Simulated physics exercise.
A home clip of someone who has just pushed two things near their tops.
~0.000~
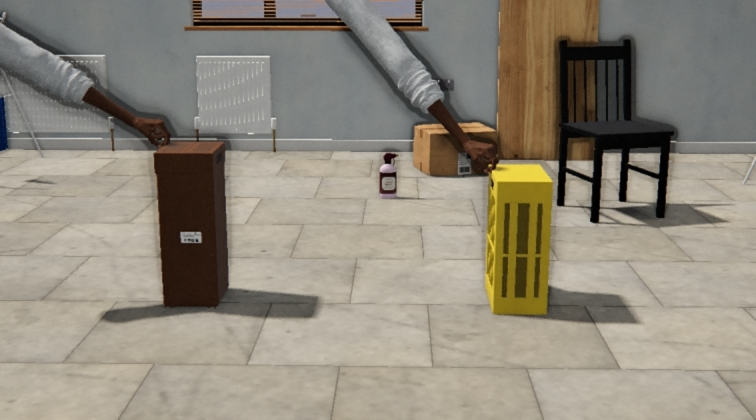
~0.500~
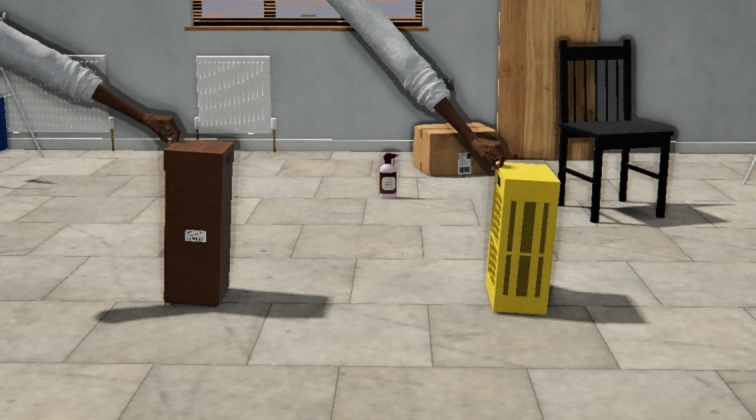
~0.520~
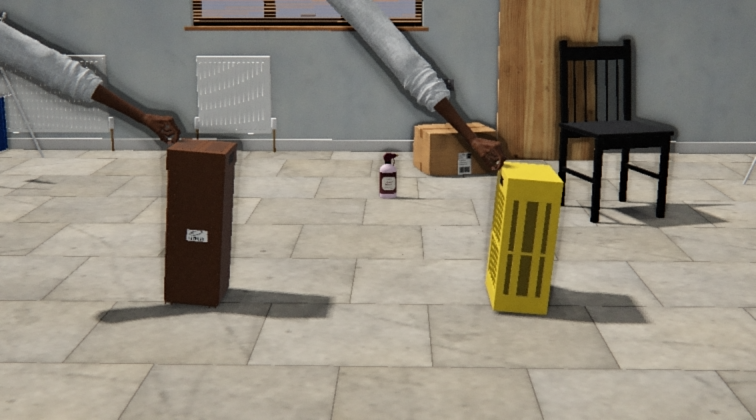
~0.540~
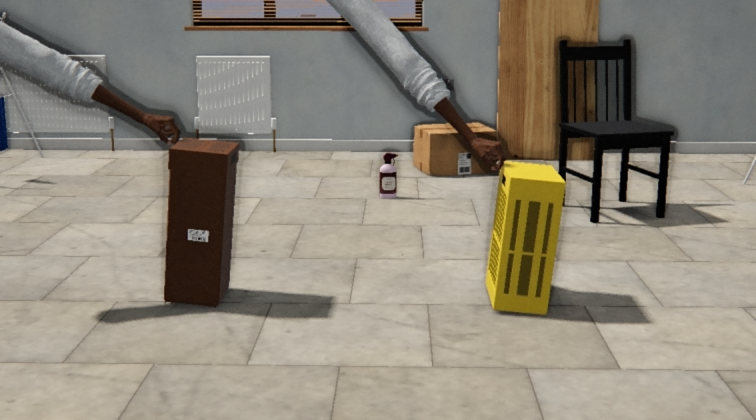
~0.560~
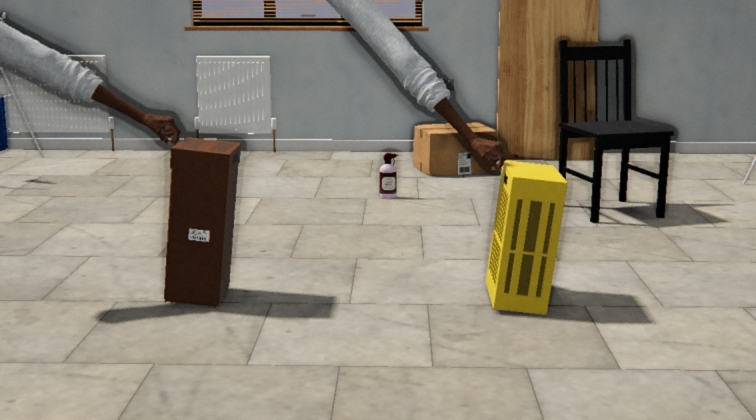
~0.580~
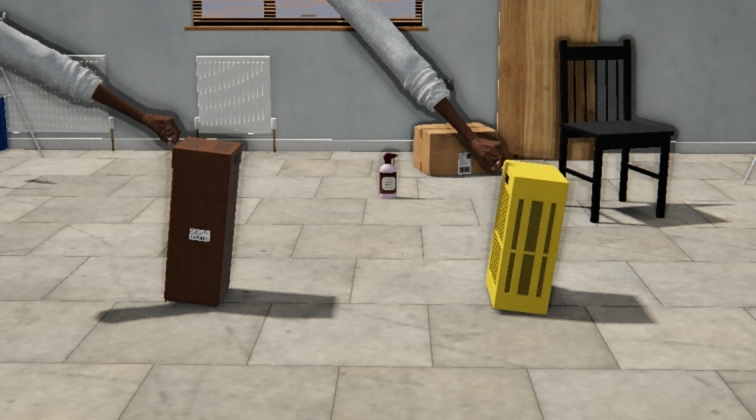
Two outstretched arms nudged a tall brown box on the left and a yellow crate on the right near their tops, and both leaned slightly to the right, tilting a little more as the hands stayed close.
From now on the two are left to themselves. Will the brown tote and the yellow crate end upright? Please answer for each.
In the end the brown tote swings back up; the yellow crate, meanwhile, swings back up.
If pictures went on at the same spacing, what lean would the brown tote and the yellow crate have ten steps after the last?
You'd see them leaning 4° and 4° respectively.
After 0.90 s, brown tote 3° off upright near (190, 223); yellow crate 3° off upright near (513, 236).
In the end (2.1 s), the brown tote rocks back upright, near (194, 224); the yellow crate rocks back upright, near (517, 238).
